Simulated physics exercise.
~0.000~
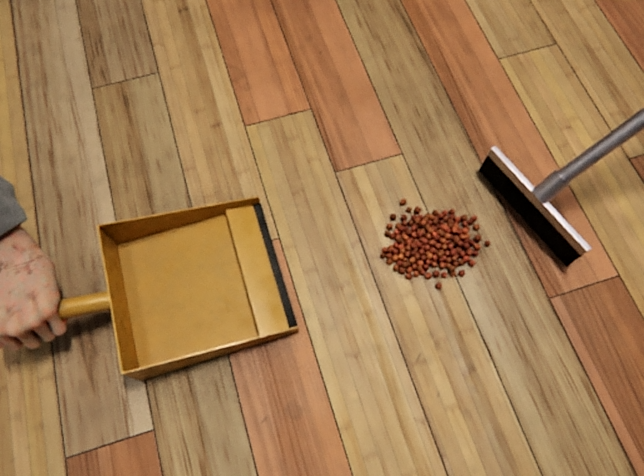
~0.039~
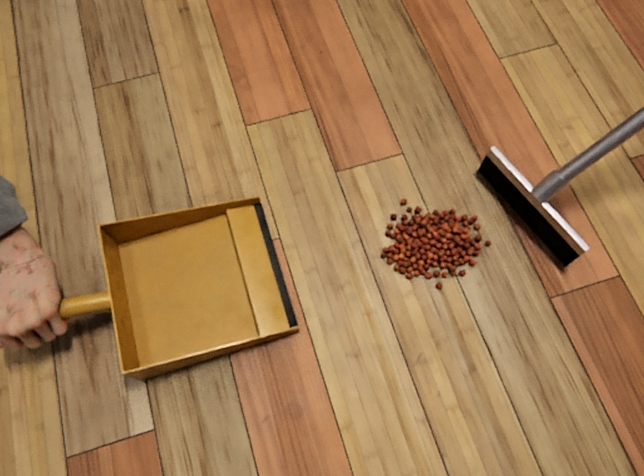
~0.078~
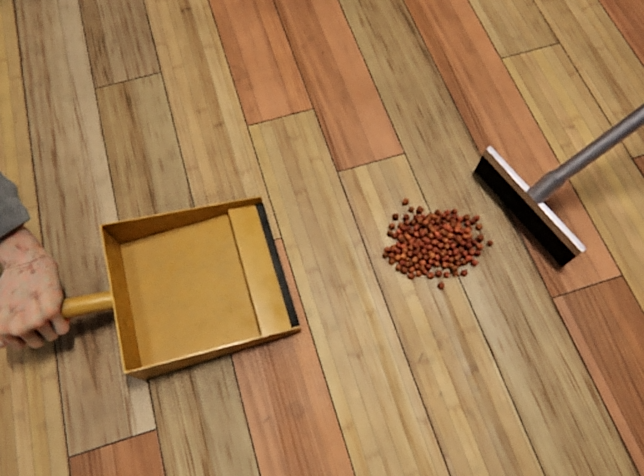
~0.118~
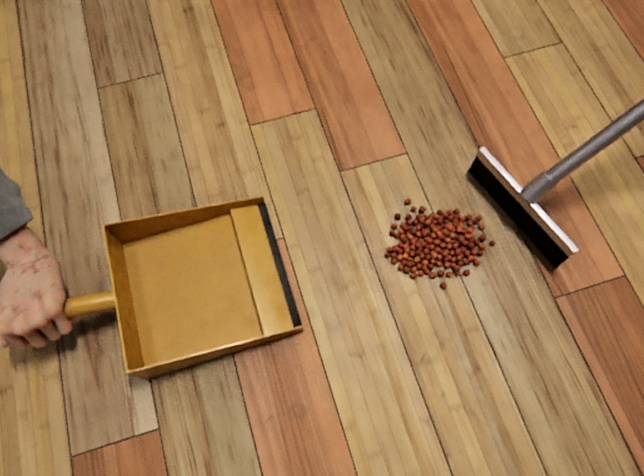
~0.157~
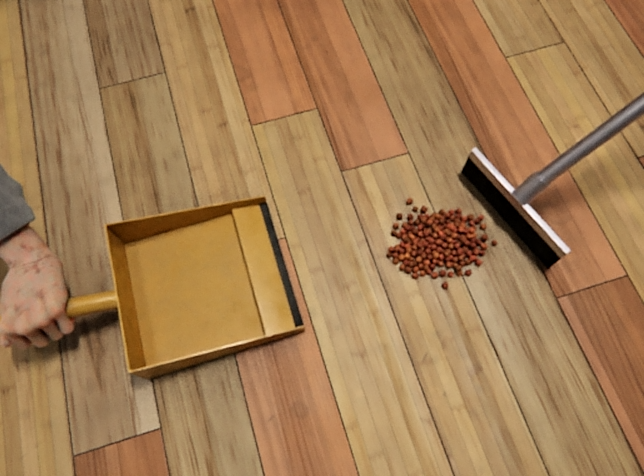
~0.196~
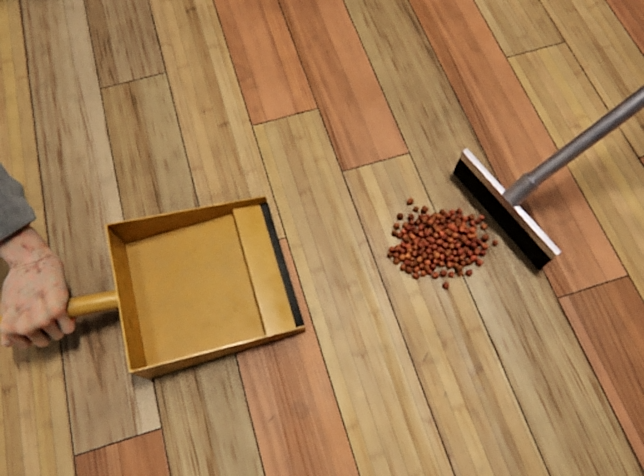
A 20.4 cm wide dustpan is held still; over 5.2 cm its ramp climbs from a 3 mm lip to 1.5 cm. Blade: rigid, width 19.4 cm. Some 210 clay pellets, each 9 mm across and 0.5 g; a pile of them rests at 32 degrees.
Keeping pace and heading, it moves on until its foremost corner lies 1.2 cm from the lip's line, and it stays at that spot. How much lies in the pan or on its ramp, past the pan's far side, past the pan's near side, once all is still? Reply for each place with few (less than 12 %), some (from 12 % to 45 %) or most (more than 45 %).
Pan - few; far side - few; near side - some.
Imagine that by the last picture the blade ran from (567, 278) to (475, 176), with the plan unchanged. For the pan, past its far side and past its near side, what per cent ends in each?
You'd see pan at 0, far at 0 and near at 55.
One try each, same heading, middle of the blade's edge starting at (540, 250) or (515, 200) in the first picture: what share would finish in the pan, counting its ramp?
First try about 15 per cent, second about 0 per cent.
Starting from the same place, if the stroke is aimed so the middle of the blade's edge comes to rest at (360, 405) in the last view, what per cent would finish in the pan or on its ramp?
Roughly 0 %.
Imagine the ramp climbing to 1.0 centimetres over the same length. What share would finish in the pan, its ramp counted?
5 %.
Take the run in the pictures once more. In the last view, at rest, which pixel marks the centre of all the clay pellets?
Look around (317, 284) in the last picture.
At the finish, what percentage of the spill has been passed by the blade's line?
Estimate: About 25 %.
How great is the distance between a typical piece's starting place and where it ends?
That distance is around 18 cm.
After 0.57 s, middle of the blade 19 cm from the lip; 0 % over the lip, far side 0 %, near side 10 %.
Then, at 0.82 s, middle of the blade 10 cm from the lip; 0 % over the lip, far side 0 %, near side 15 %.
After 1.18 s, middle of the blade 4 cm from the lip; 5 % over the lip, far side 0 %, near side 15 %.
By 1.5 s all is still; pan 5 %, far side 0 %, near side 15 %, in front of the lip or behind the blade 80 %.
